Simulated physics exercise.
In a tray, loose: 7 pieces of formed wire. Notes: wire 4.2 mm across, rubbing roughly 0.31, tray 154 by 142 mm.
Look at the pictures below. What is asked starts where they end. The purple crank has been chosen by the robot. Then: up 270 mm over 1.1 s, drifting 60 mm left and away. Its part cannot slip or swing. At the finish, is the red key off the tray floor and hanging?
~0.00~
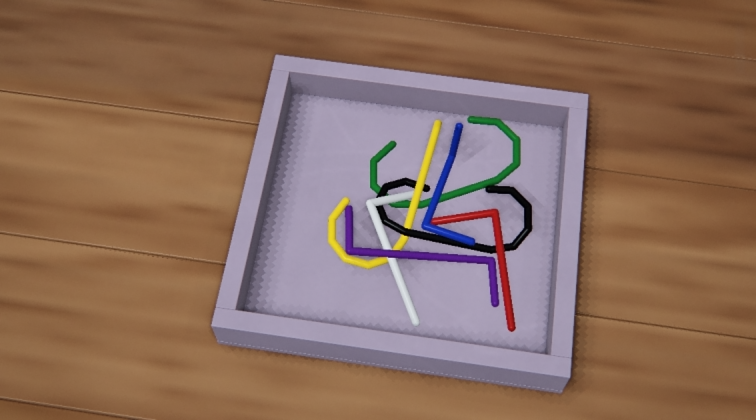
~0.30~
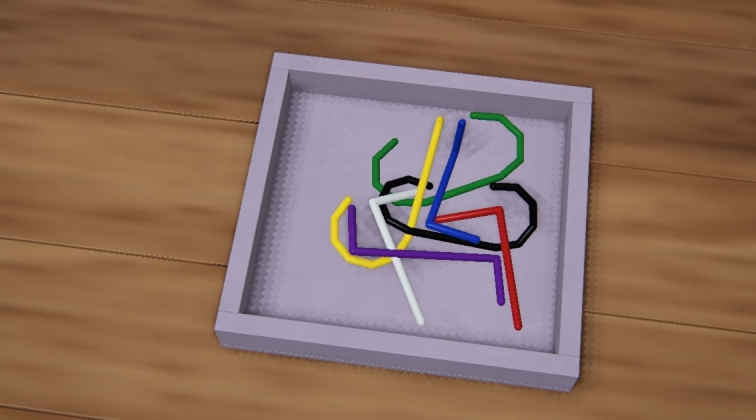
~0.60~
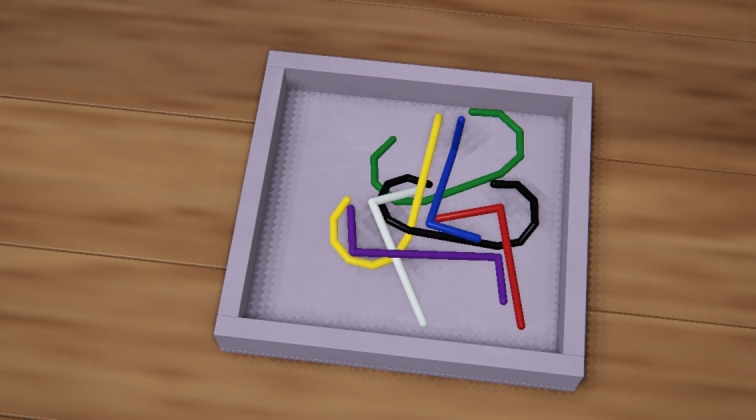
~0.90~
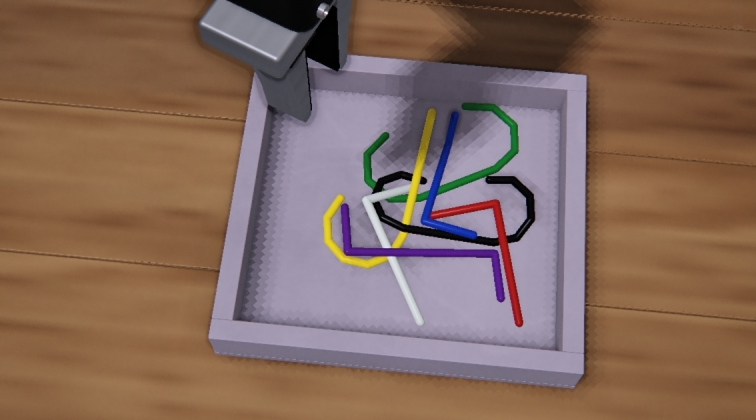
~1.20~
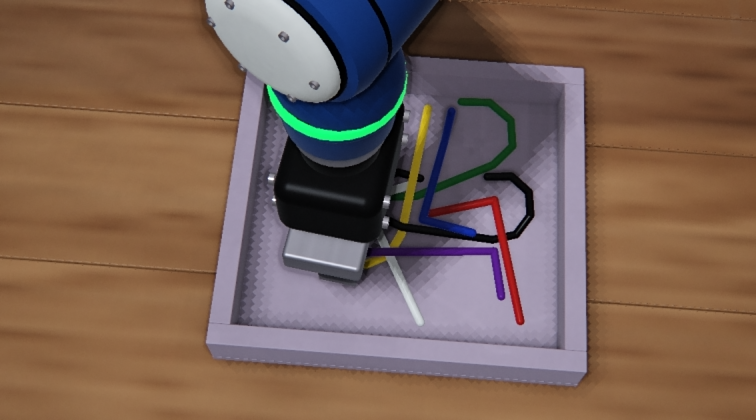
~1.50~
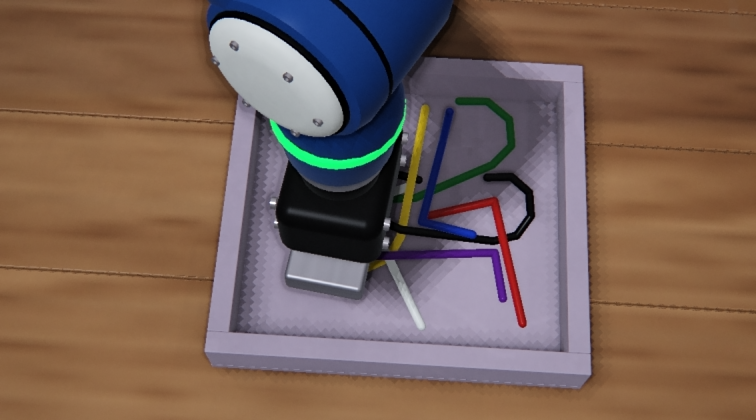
No.
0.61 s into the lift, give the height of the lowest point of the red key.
0 mm.
After 1.83 s, lowest point more than 20 mm over the tray floor, purple crank 58 mm.
After 2.11 s, lowest point more than 20 mm over the tray floor, purple crank 158 mm.
After 2.60 s, lowest point more than 20 mm over the tray floor, purple crank 272 mm.
End, hanging purple crank 272 mm; the other 6 are down.
